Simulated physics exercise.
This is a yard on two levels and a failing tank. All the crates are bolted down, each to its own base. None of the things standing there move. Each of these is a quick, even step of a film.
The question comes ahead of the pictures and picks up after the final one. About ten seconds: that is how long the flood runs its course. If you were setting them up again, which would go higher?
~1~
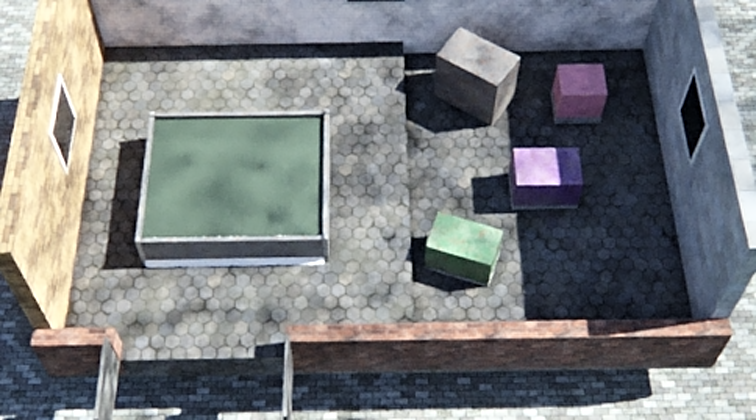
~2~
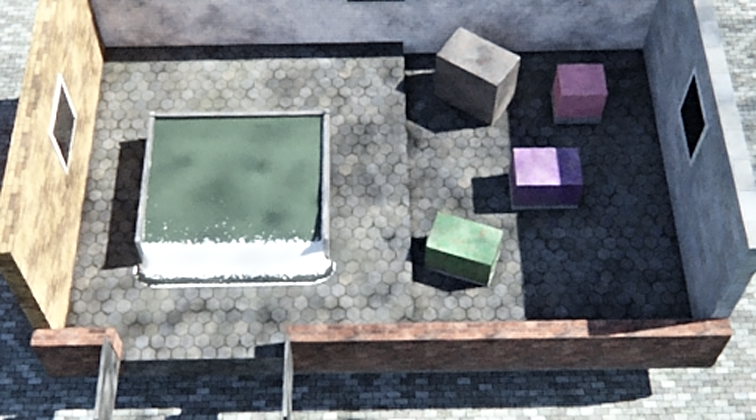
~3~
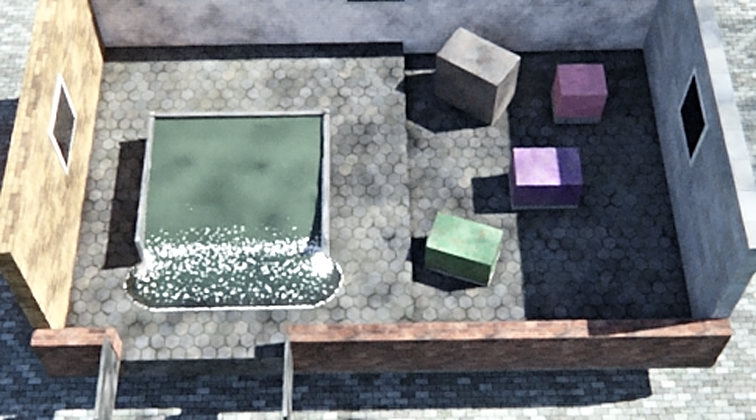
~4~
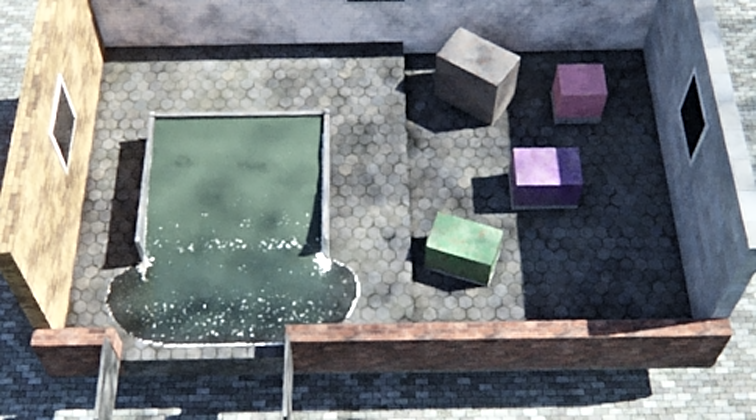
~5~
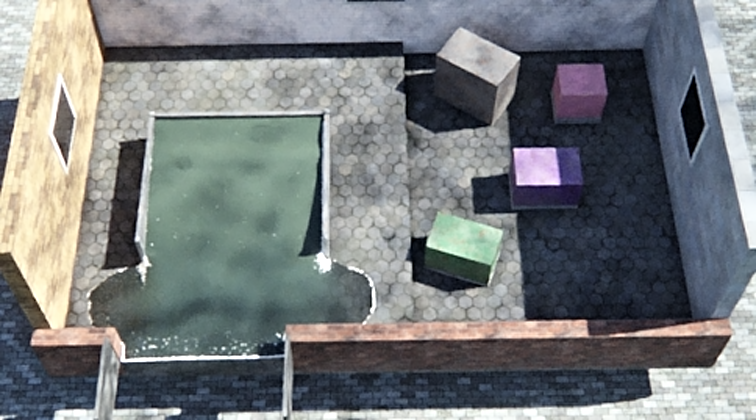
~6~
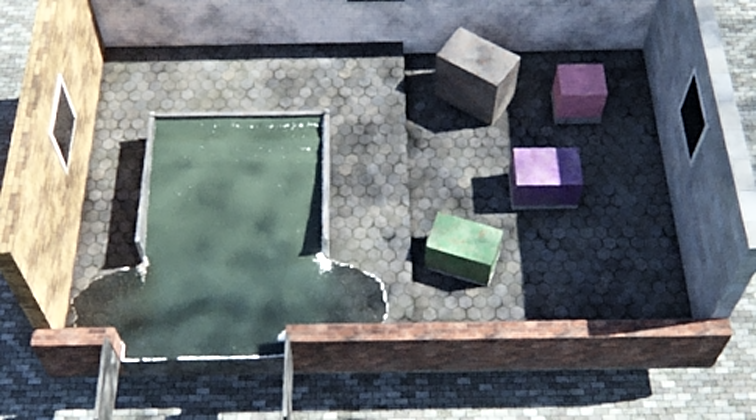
I'd say the purple crate can stay, the pink crate can stay, the green crate goes higher.
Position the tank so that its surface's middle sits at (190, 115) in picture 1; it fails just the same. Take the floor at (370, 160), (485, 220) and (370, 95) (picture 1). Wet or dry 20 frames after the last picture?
As listed: Dry, no water, dry.
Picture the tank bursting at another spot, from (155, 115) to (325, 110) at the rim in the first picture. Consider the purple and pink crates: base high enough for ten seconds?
Taking them in turn, the purple is overtopped and the pink is missed.
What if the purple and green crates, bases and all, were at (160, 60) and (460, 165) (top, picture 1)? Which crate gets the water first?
Answer: The green-painted one.
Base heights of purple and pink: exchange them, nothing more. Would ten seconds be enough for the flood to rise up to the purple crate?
Then: Purple is not reached.
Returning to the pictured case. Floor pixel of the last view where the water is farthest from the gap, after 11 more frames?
Pixel estimate: (575, 344).
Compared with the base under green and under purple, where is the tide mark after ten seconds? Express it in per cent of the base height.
Some 240 and 70 % respectively.
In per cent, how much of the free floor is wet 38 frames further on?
About 50 %.
A moment on, water covers 15 % of the floor; the purple crate not reached, the pink crate not reached, the green crate not reached.
Next, water covers 25 % of the floor; the purple crate not reached, the pink crate not reached, the green crate water round its plinth.
Then, water covers 40 % of the floor; the purple crate not reached, the pink crate not reached, the green crate water round its plinth.
Later, water covers 50 % of the floor; the purple crate water round its plinth, the pink crate not reached, the green crate water round its plinth.
In the end, water covers 75 % of the floor; the purple crate stayed above the water, the pink crate stayed above the water, the green crate was topped.
